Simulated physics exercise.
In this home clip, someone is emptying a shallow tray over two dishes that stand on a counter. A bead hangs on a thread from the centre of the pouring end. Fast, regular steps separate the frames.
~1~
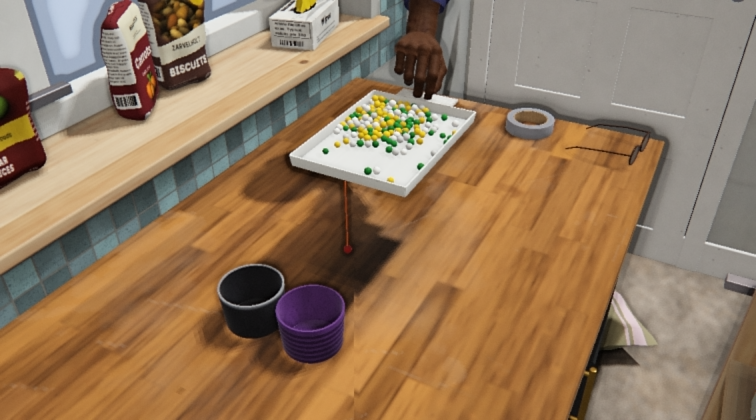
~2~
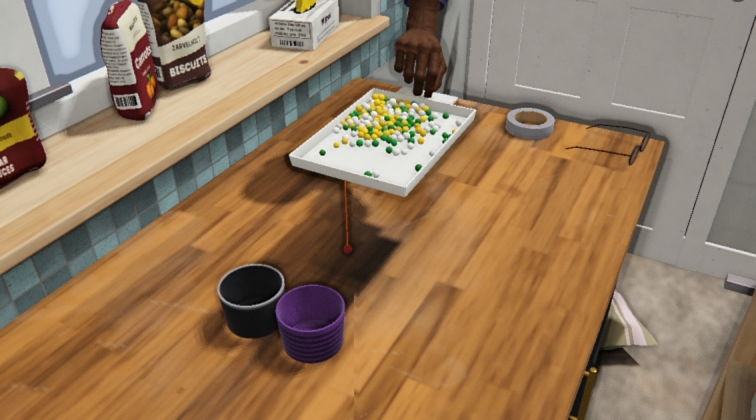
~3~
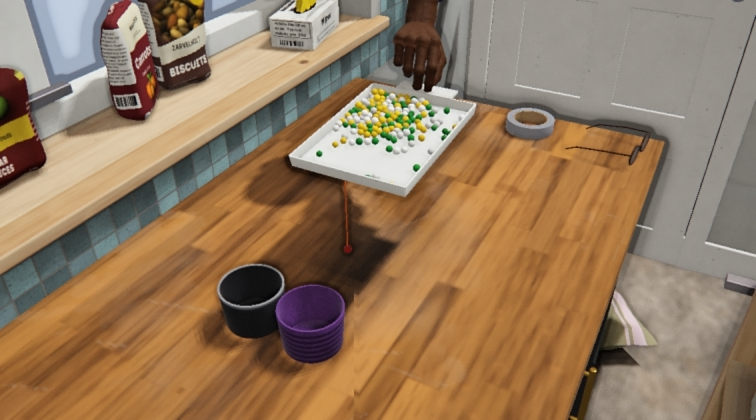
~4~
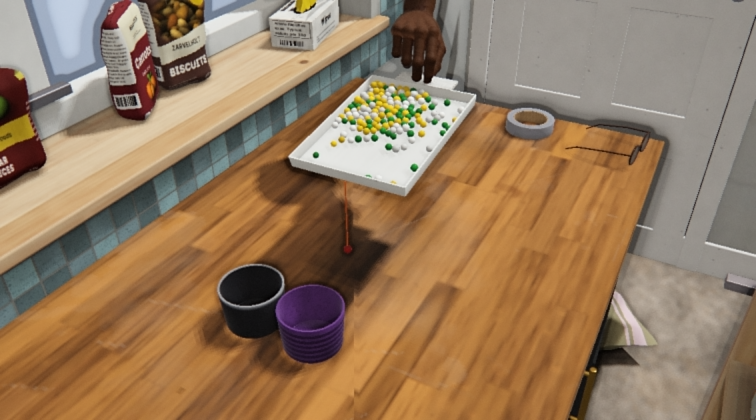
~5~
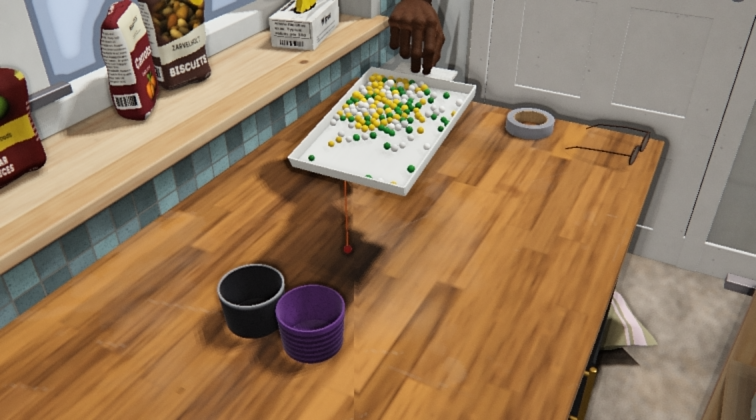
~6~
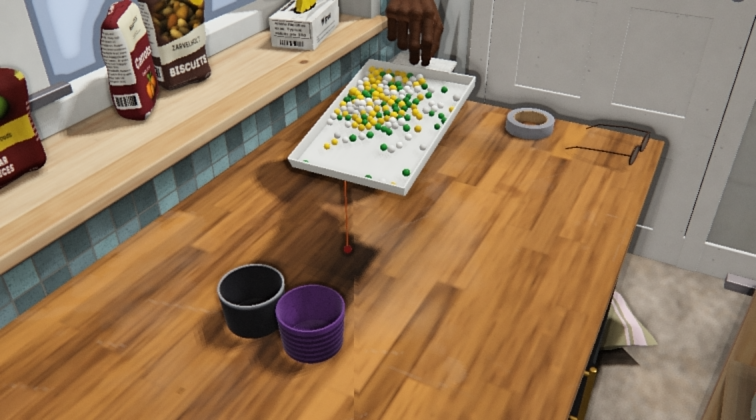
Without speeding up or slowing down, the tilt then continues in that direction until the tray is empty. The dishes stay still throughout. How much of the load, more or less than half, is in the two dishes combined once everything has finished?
Less than half.
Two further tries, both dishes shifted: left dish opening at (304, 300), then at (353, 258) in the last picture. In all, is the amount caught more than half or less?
With the first shift the pair saves less than a half; with the second, less than a half.
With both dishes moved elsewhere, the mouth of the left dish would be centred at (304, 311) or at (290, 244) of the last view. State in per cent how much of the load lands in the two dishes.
The first try yields 0% and the second yields 30%.
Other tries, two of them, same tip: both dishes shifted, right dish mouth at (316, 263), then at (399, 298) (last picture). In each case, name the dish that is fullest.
First place: The rightmost one; second place: The leftmost one.
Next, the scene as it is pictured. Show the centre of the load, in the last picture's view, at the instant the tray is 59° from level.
I'd put the middle close to (334, 159).
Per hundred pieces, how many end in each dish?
10 per cent goes to the left dish and 10 per cent to the right dish.
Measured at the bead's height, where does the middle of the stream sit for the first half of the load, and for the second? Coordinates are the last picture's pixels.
The leading part at (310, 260), the rest of it at (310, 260).
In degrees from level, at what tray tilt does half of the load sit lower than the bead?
It is at around 100 degrees by then.
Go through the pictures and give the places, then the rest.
The first frame shows corners of the pouring end at (292, 155) and (405, 186), level; middle of the load at (383, 121), round plastic beads; left dish at (233, 319); right dish at (293, 343); bead on its thread at (348, 249).
The second frame shows corners of the pouring end at (292, 155) and (405, 186), level; middle of the load at (383, 120), a stray few on the move.
The third frame shows corners of the pouring end at (291, 155) and (405, 186), tipped barely, level across its low end; middle of the load at (387, 116), a small part on the move.
The fourth frame shows corners of the pouring end at (291, 156) and (404, 186), tipped a little, level across its low end; middle of the load at (388, 112), a small part on the move.
The fifth frame shows corners of the pouring end at (290, 157) and (404, 186), tipped a little, level across its low end; middle of the load at (386, 108), about a quarter on the move.
The sixth frame shows corners of the pouring end at (290, 157) and (403, 186), tipped a little, level across its low end; middle of the load at (384, 105), most on the move; left dish at (233, 319); right dish at (293, 343).
Soon, tray tipped steeply; most on the tray; a stray few in the right dish; a stray few in the left dish; a small part outside both; a stray few in the air.
A while on, tray tipped right over; about a third on the tray; a stray few in the right dish; a stray few in the left dish; about a quarter outside both; about half in the air.
Towards the end, tray tipped past a quarter turn; a small part in the right dish; a small part in the left dish; most outside both.
Finally, tray tipped past a quarter turn; a small part in the right dish; a small part in the left dish; most outside both.
